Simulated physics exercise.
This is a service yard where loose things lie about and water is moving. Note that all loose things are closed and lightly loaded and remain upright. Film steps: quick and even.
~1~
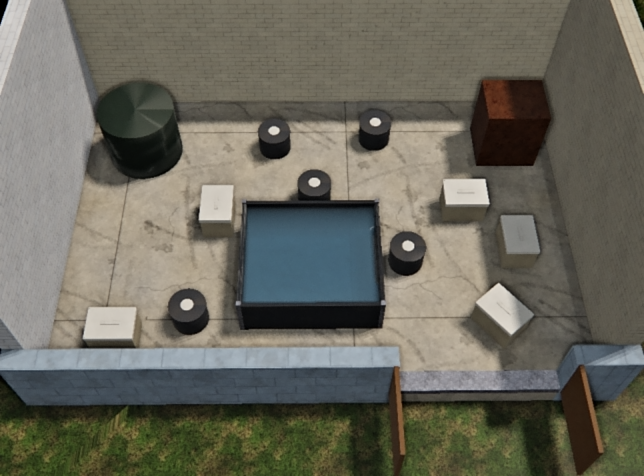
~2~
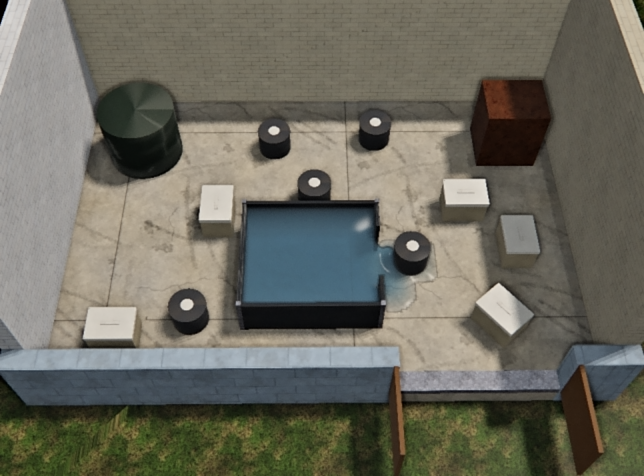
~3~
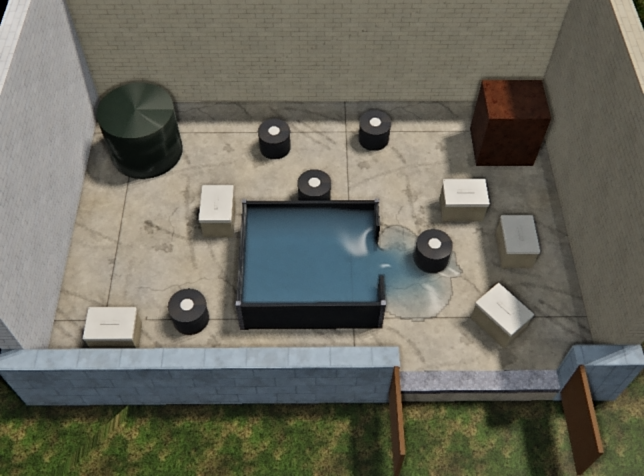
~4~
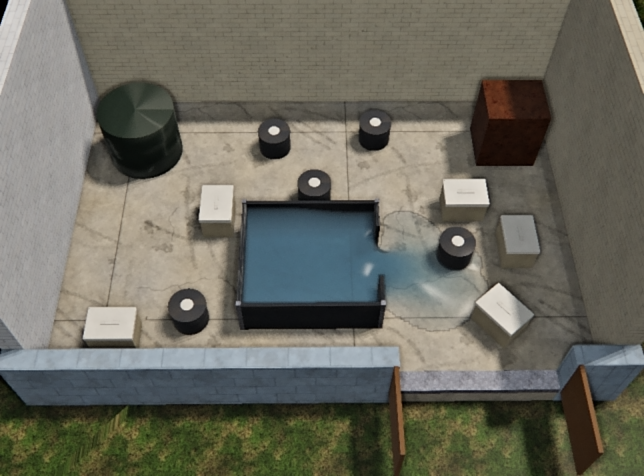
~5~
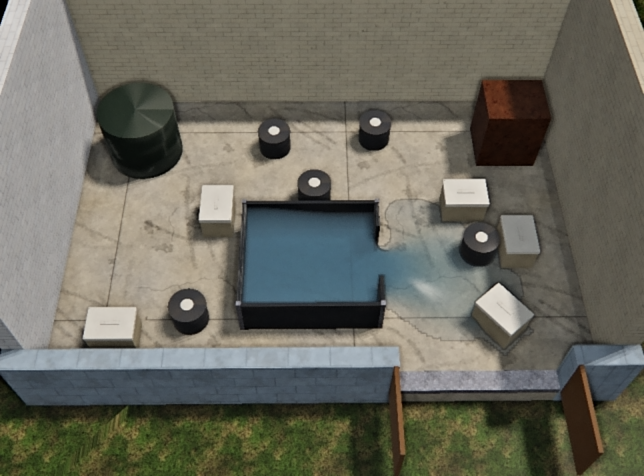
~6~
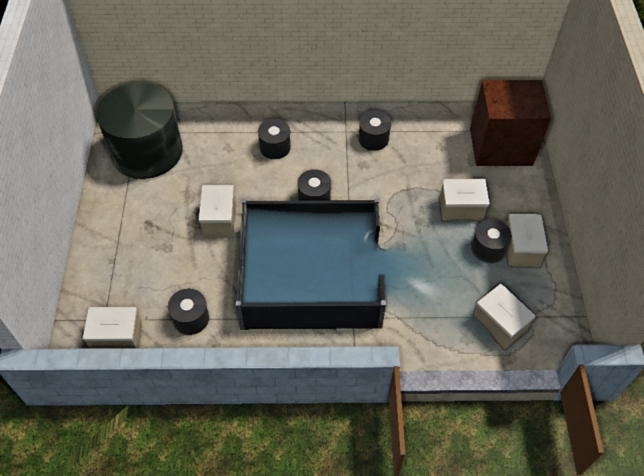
Water pours from the pool's right side, pushing a dark tub right against a pale chest.
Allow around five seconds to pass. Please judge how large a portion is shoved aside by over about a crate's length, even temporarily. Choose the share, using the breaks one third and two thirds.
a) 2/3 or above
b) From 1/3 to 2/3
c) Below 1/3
b, from 1/3 to 2/3.
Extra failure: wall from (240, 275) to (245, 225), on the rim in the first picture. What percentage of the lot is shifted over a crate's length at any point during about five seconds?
It comes to roughly 10 %.
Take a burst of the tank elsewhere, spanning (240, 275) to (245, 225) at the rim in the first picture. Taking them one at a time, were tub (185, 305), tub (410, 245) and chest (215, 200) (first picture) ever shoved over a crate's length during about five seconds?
One after another: Goes the distance, then never gets that far, then never gets that far.
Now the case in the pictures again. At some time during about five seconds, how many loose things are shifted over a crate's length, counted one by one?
Result - 4.
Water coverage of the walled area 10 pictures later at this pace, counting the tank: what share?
My answer would be close to 40 per cent.
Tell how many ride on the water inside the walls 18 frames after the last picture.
I make it 3 of them.
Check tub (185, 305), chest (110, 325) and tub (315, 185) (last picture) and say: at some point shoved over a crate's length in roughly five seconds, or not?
In turn: Less than that, never so far, short of that.
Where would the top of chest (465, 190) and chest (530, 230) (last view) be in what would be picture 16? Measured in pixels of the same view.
I'd say around (484, 159) for the first and around (563, 210) for the second.
A moment on, 1 of 10 are well off their spots; 1 afloat.
Next, 4 of 10 are well off their spots; 3 afloat.
Later, 3 of 10 are well off their spots; 3 afloat.
In the end, 4 of 10 are well off their spots, and 4 have been at some point; 3 afloat.
